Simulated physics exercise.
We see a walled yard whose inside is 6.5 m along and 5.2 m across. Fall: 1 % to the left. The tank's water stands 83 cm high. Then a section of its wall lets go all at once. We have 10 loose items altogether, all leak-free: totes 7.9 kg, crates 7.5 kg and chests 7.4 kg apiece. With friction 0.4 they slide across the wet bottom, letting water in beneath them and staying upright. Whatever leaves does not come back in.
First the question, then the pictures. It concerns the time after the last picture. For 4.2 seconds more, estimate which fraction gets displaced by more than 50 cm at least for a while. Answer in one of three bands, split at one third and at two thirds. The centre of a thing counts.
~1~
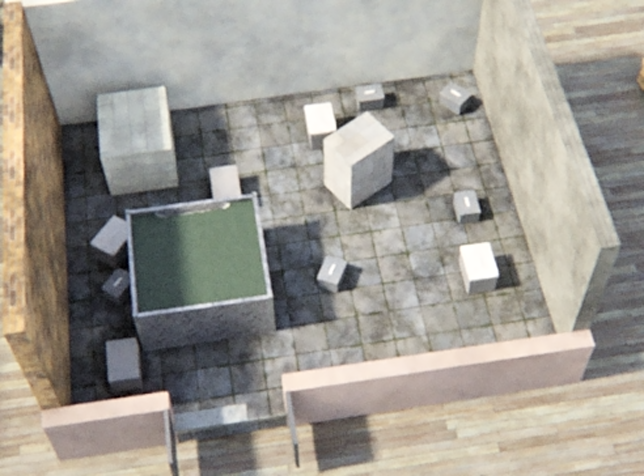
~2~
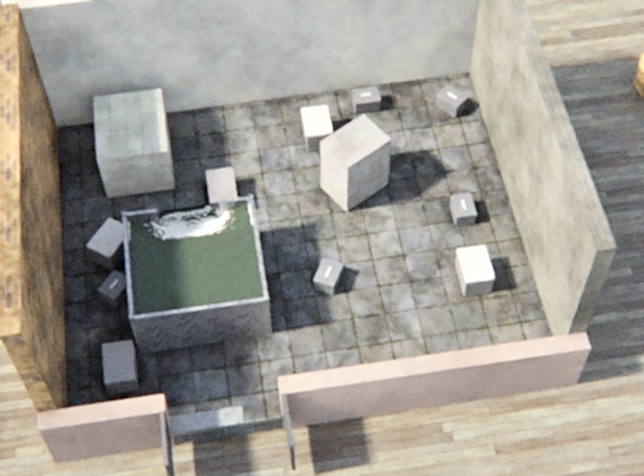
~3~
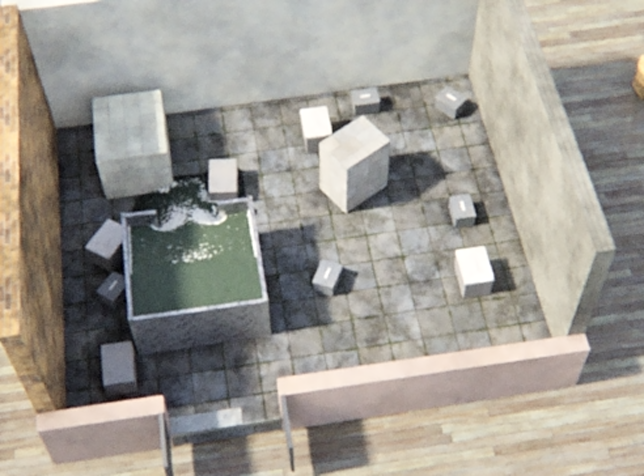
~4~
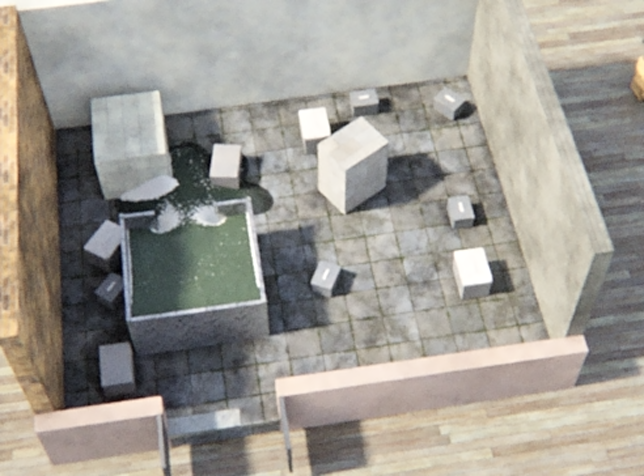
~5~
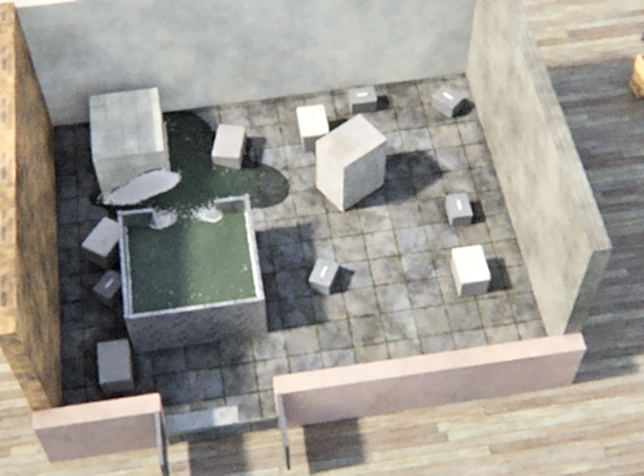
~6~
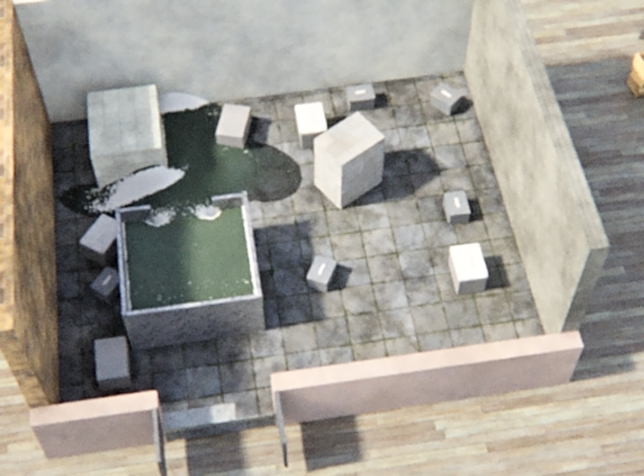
Two thirds or more.
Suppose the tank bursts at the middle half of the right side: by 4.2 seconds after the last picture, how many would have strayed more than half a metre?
Result: 6.
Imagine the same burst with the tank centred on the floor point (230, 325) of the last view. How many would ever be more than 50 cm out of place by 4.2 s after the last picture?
Count: 6.
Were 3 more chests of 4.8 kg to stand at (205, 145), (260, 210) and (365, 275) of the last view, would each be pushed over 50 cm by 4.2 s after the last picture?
In order: Beyond it, within it, within it.
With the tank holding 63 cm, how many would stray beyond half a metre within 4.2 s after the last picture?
6.
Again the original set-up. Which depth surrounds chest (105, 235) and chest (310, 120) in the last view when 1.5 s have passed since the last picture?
First roughly 5 cm, second roughly 5 cm.
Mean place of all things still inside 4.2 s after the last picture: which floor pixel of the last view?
Somewhere near (356, 289).
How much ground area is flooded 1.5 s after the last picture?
Somewhere about 15 m2, give or take.
Then, 0.4 s after the last picture 1 of 10 are over 50 cm from their spots; 1 afloat.
Then, 1.5 s after the last picture 3 of 10 are over 50 cm from their spots; 2 afloat.
Then, 2.8 s after the last picture 5 of 10 are over 50 cm from their spots; 3 afloat.
Then, 4.2 s after the last picture 7 of 10 are over 50 cm from their spots, and 7 have been at some point; 2 afloat.
